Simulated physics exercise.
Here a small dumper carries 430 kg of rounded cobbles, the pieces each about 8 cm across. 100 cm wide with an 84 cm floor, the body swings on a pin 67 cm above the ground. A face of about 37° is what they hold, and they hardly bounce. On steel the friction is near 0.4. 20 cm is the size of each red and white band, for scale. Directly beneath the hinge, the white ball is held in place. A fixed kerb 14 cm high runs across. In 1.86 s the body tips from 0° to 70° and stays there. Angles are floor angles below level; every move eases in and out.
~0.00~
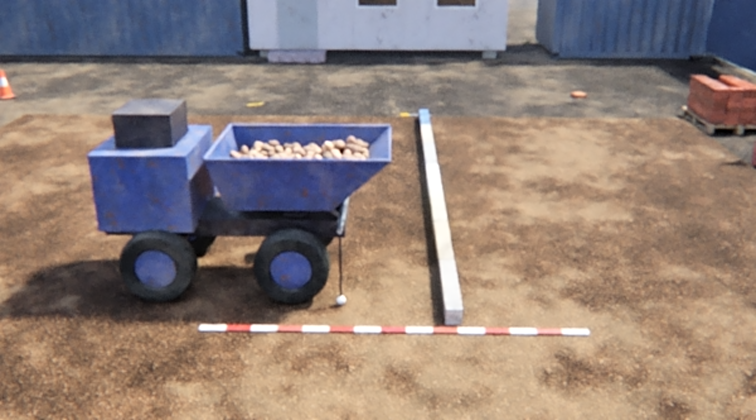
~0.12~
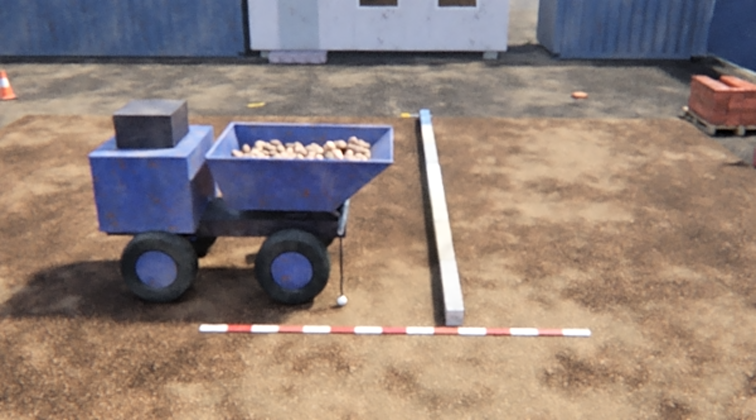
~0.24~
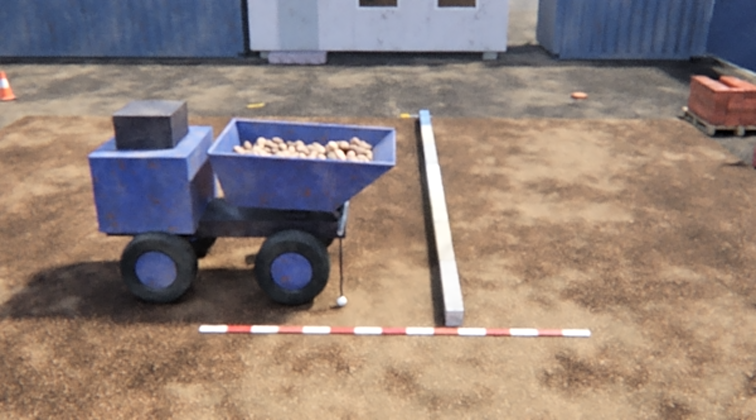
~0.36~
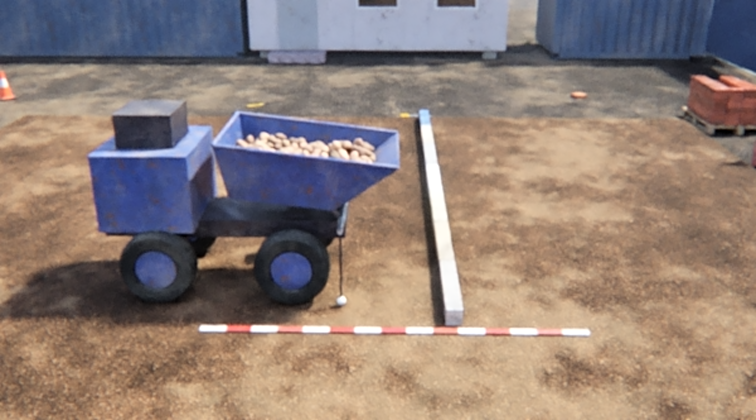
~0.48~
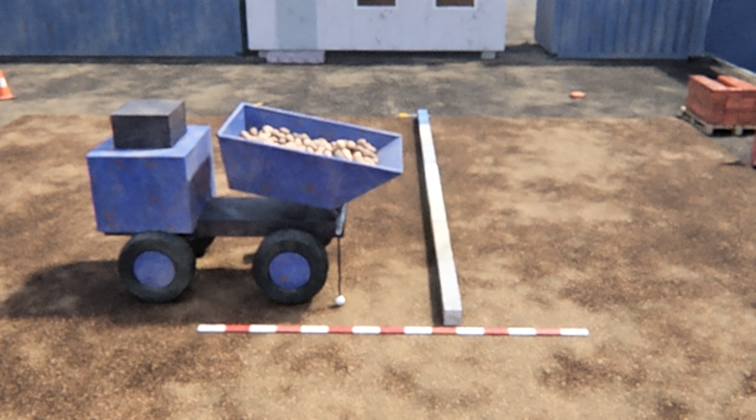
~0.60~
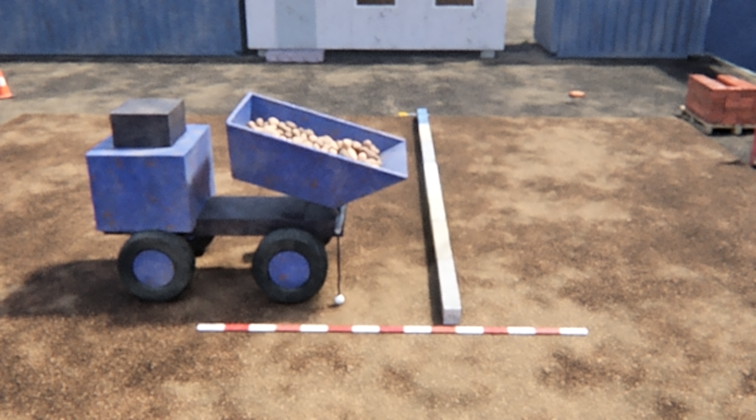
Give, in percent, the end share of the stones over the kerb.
Near 80 percent.
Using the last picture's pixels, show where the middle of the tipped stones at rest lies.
The middle should be near (482, 271).
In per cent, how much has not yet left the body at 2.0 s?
It holds some 50 per cent.
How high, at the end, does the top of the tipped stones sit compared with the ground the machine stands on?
Around 30 cm above it, I'd say.
After 1.4 s the floor is at 59°; 100 % in the body; the foremost stones are at (425, 212).
After 2.0 s the floor is at 70°; 50 % in the body, 21 % on this side of the kerb, 29 % over the kerb; the foremost stones are at (508, 270).
After 2.3 s the floor is at 70°; 18 % in the body, 22 % on this side of the kerb, 60 % over the kerb; the foremost stones are at (572, 272).
After 4.8 s the floor is at 70°; 0 % in the body, 20 % on this side of the kerb, 80 % over the kerb; the foremost stones are at (639, 271).
